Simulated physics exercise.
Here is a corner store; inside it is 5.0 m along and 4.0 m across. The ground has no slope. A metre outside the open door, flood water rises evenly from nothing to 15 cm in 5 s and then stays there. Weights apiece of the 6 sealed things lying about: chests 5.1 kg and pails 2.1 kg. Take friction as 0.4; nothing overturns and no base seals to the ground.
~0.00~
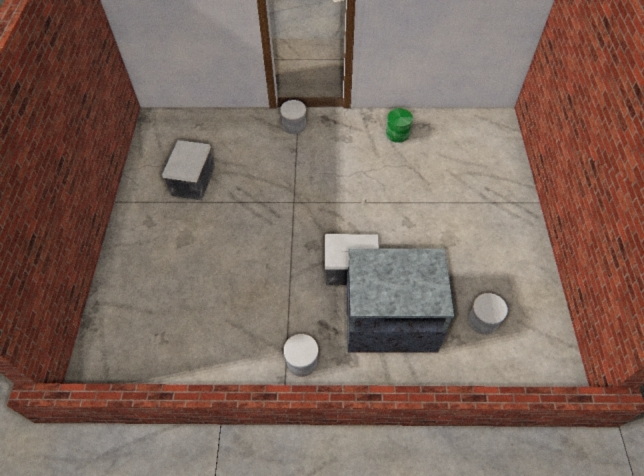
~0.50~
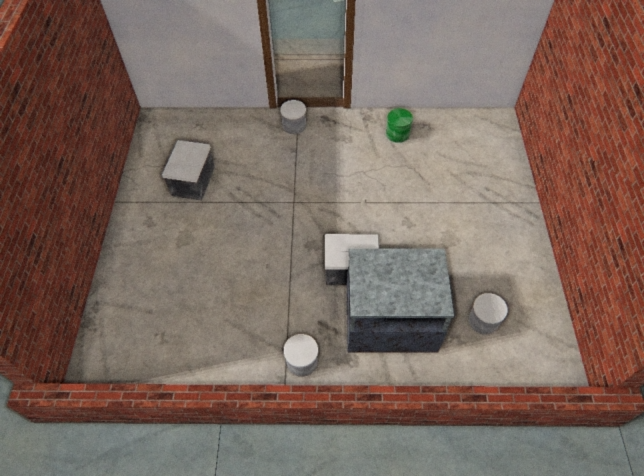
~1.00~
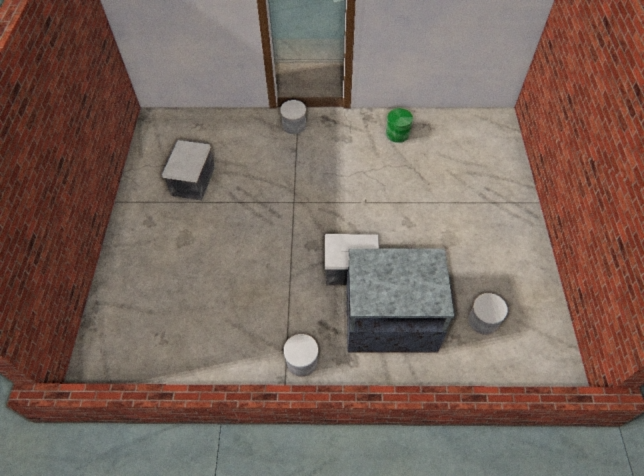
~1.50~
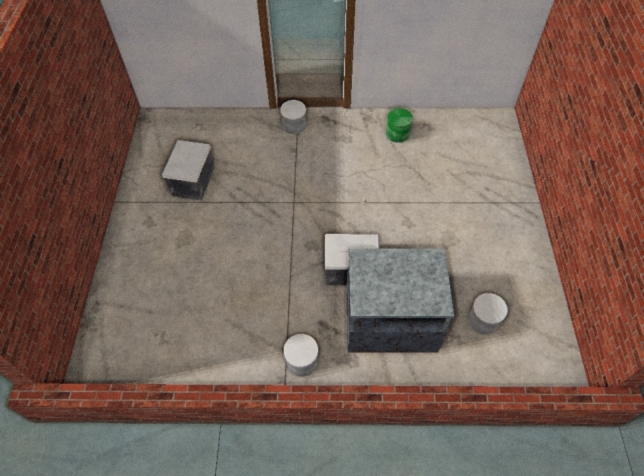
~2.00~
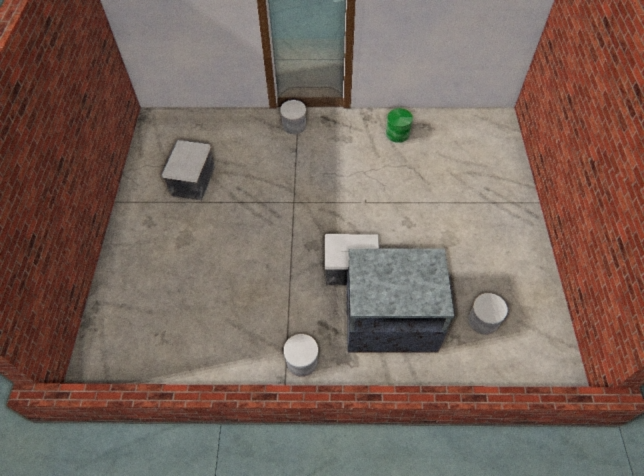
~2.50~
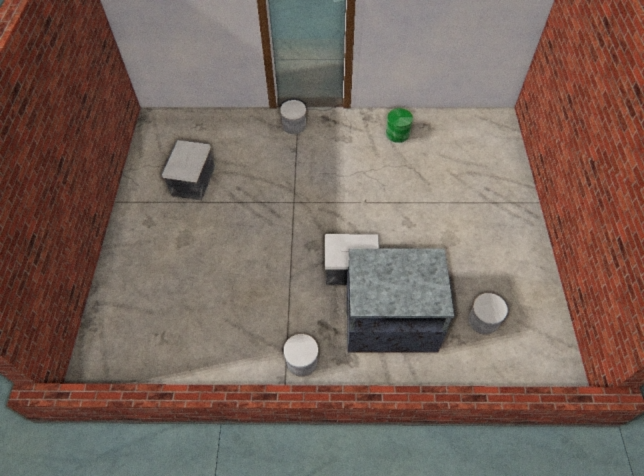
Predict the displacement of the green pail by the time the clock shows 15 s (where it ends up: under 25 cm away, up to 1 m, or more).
Green pail stays put.
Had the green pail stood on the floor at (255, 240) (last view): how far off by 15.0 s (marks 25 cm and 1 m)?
It travels far.
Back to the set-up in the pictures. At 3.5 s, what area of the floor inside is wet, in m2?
About 1.0 m2.
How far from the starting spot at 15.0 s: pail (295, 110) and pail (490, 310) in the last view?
In turn: 250 cm, 60 cm.
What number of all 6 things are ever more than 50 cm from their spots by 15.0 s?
I count 5.
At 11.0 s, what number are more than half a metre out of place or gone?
By then 3.
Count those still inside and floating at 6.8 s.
At that moment 0.
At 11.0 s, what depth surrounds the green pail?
Roughly 1 cm.
After 3.5 s the green pail is near (400, 117), 0.0 m from its start, aground; 0 afloat.
After 6.8 s the green pail is near (400, 117), 0.0 m from its start, aground; 0 afloat.
After 11.0 s the green pail is near (400, 117), 0.0 m from its start, aground; 3 afloat.
After 15.0 s the green pail is near (400, 117), 0.0 m from its start, aground; 5 afloat.
